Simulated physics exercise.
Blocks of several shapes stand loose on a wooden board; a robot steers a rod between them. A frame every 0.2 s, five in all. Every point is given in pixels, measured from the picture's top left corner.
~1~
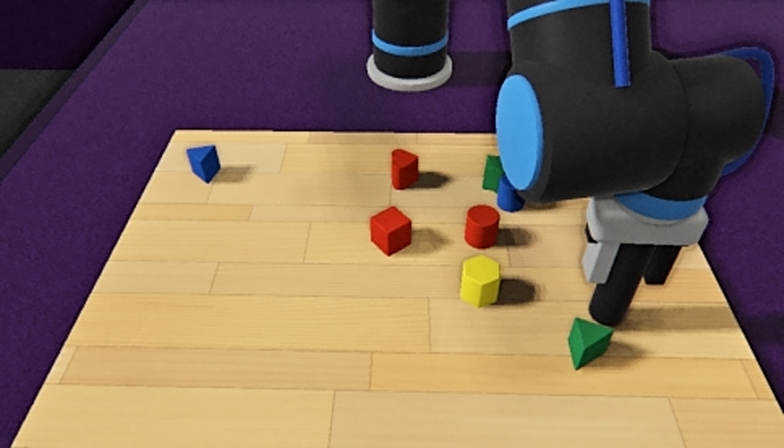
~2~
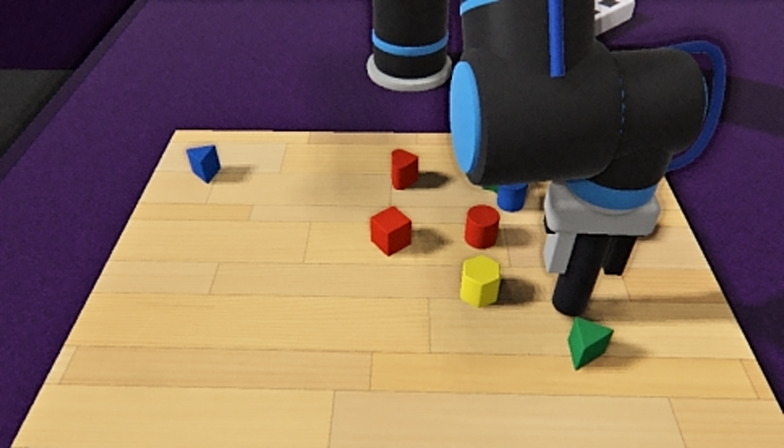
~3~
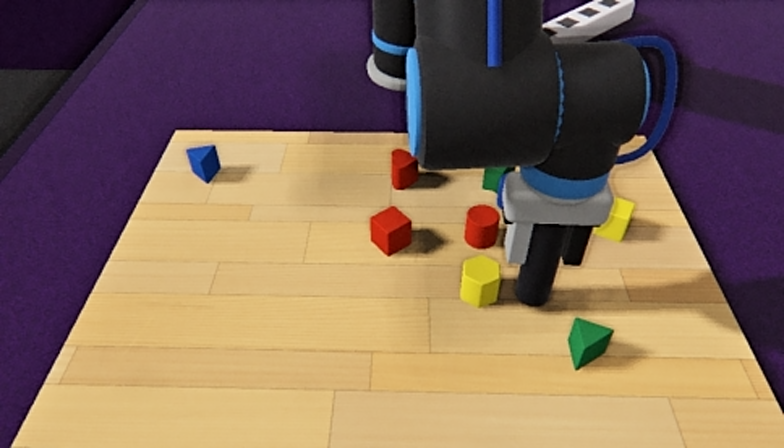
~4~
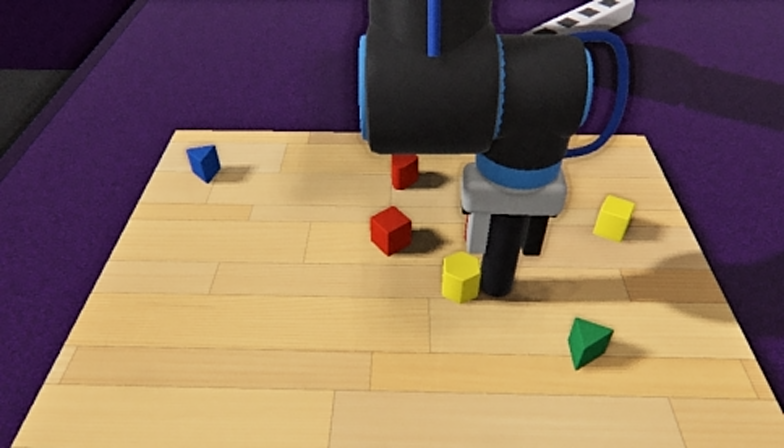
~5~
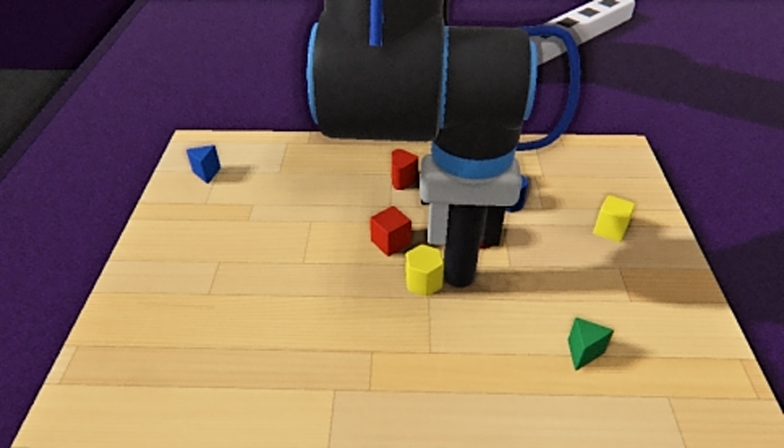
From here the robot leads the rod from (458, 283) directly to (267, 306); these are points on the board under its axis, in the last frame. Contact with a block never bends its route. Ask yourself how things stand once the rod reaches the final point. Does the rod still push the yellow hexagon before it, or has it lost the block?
It slips away.
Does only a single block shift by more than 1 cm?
Yes - that is the case.
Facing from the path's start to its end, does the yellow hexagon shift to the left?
No
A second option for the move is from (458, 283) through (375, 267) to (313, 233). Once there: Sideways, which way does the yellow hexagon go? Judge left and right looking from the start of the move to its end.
Well, taking the path from its start to its end as straight ahead, the yellow hexagon moves to the left.
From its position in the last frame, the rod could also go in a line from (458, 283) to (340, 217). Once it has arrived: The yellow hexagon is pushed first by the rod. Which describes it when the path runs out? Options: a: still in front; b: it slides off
Choice b: It slides off.
On the path given first. One third of the way, rod at (394, 282); yellow hexagon at (363, 253), turned 50° clockwise.
Two thirds of the way, rod at (329, 290); yellow hexagon at (326, 247).
At the end, rod at (265, 299); red square piece in place; yellow hexagon at (326, 247), turned 130° clockwise.
